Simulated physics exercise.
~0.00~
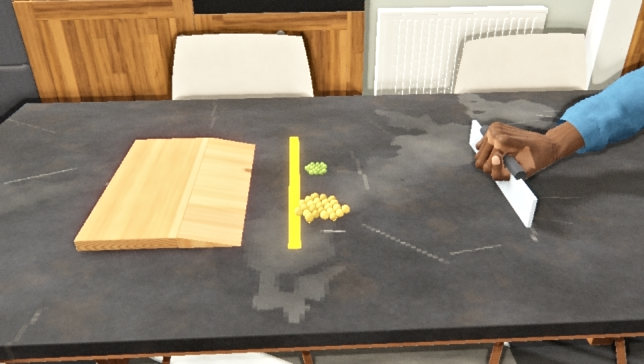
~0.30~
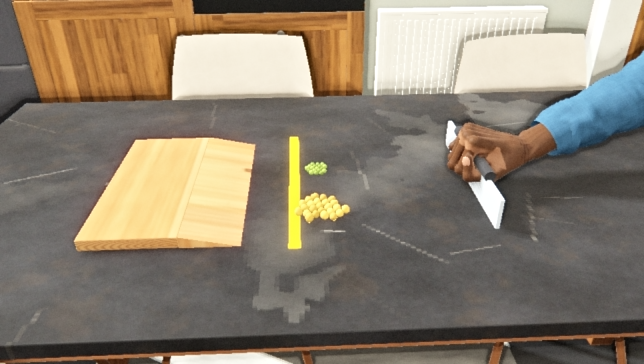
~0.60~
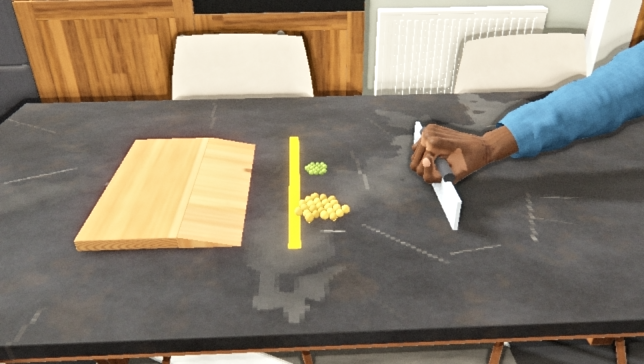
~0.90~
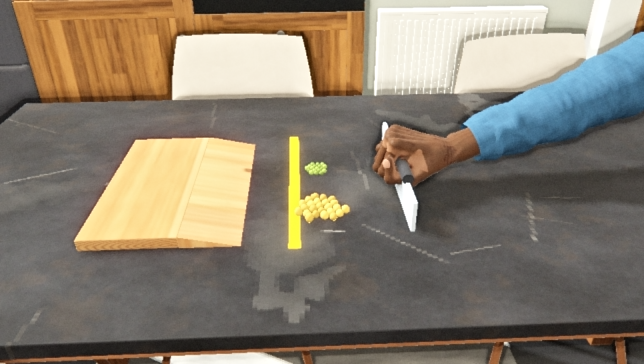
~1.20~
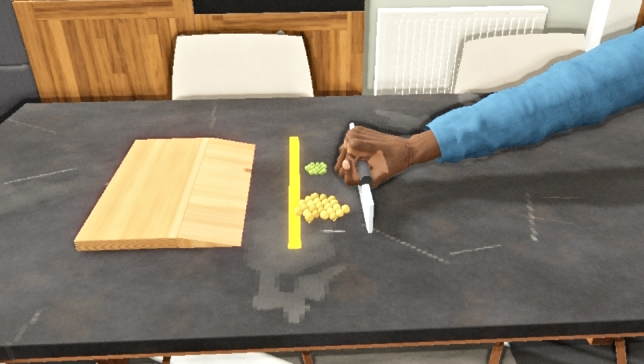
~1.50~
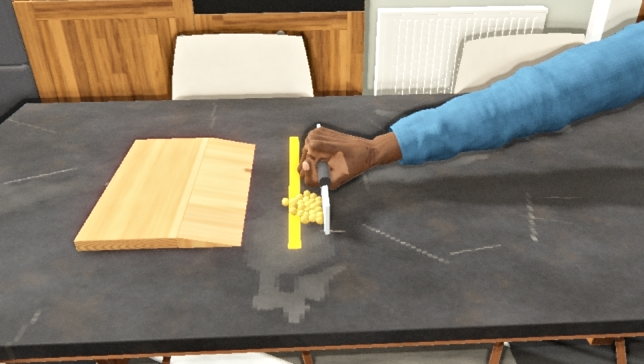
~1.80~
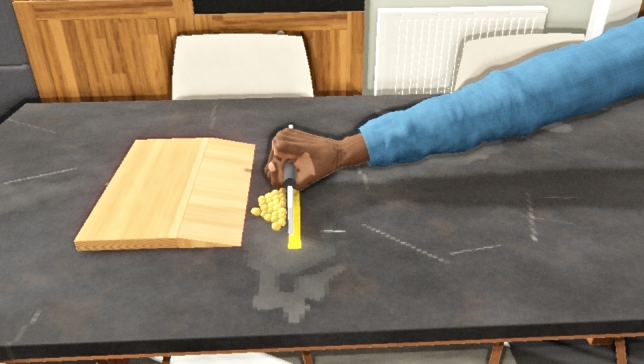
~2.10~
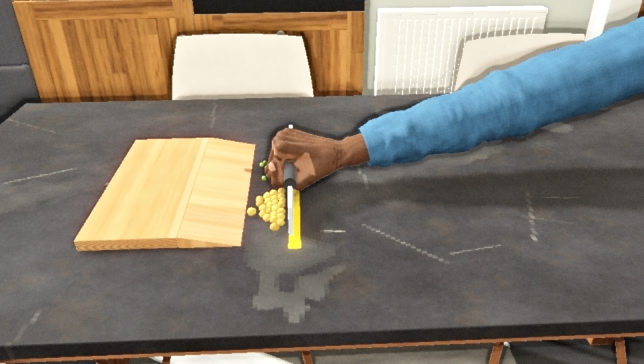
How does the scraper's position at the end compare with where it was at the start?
It starts out on the right side of the table, well away from the small heaps, and ends much farther left, at the yellow tape near the wooden ramp.
